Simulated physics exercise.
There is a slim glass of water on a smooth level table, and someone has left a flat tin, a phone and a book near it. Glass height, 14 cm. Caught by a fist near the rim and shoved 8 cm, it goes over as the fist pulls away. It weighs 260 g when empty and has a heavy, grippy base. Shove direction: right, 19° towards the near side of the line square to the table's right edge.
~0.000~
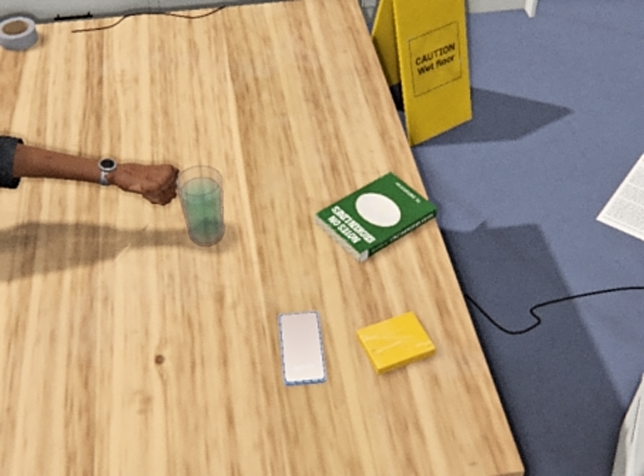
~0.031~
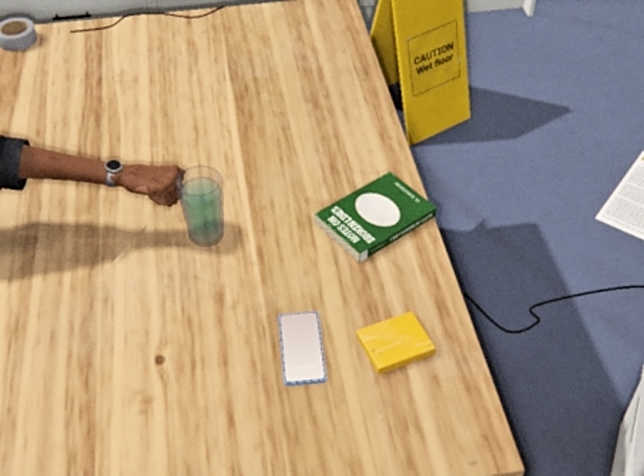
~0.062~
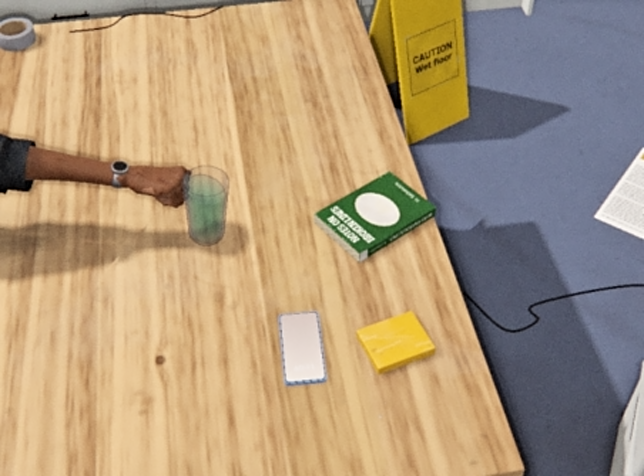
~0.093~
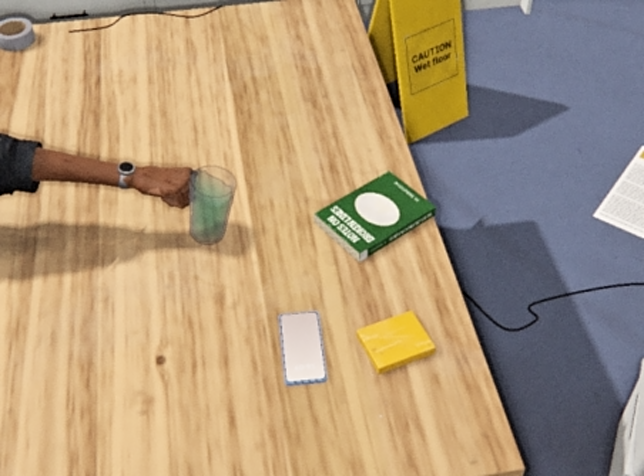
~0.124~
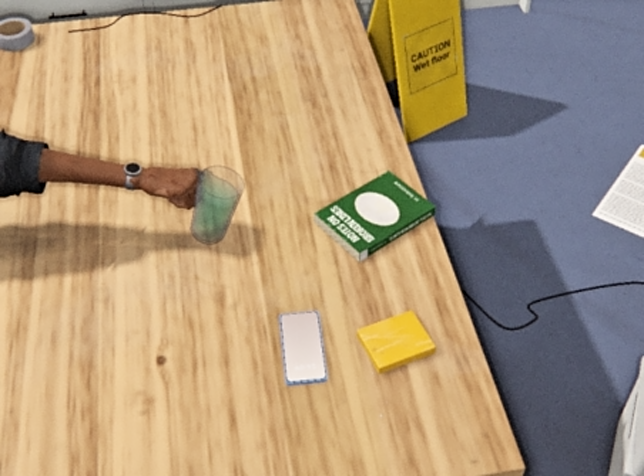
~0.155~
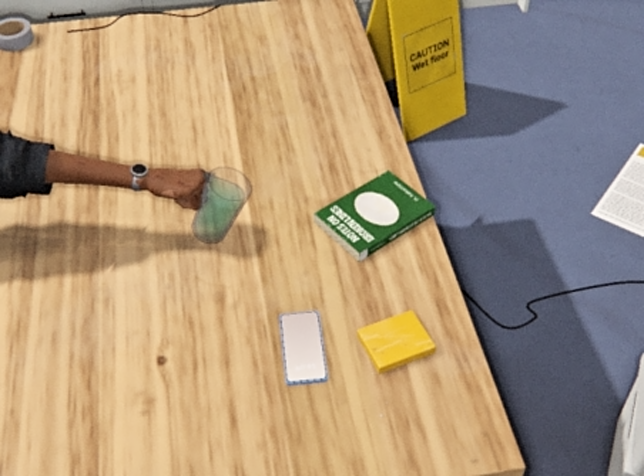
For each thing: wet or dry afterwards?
Note - flat tin is wetted, phone is wetted, book is wetted.
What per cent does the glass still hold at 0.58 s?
Share remaining: Around 36 %.
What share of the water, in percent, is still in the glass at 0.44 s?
About 64 %.
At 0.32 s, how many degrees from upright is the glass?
Roughly 64 degrees.
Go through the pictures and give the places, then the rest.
In the first frame, it leans 0°; the fist is at (163, 182); the water meets the walls at (180, 192) and (220, 187); the flat tin is at (396, 339); the phone is at (302, 346); the book is at (376, 211).
In the second frame, it leans 0°; the fist is at (169, 183); the water meets the walls at (180, 192) and (220, 187).
In the third frame, it leans 6°; the fist is at (176, 184); the water meets the walls at (184, 180) and (226, 189).
In the fourth frame, it leans 11°; the fist is at (182, 185); the water meets the walls at (192, 178) and (232, 186); 1 per cent is over the edge.
In the fifth frame, it leans 17°; the fist is at (189, 186); the water meets the walls at (198, 189) and (238, 188); 1 per cent is over the edge.
In the sixth frame, it leans 23°; the fist is at (195, 186); the water meets the walls at (202, 196) and (241, 188); 1 per cent is over the edge.
Then, 0.32 s in, the tilt is 65° and 95 per cent is in the glass, 0 has run off the table; wet so far, nothing.
Then, 0.44 s in, the tilt is 87° and 63 per cent is in the glass, 0 has run off the table; wet so far, book.
Then, 0.58 s in, the tilt is 87° and 36 per cent is in the glass, 0 has run off the table; wet so far, flat tin, book.
Then, 0.82 s in, the tilt is 87° and 20 per cent is in the glass, 8 has run off the table; wet so far, flat tin, book.
Finally, 5 per cent is in the glass, 31 has run off the table; wet so far, flat tin, phone, book.
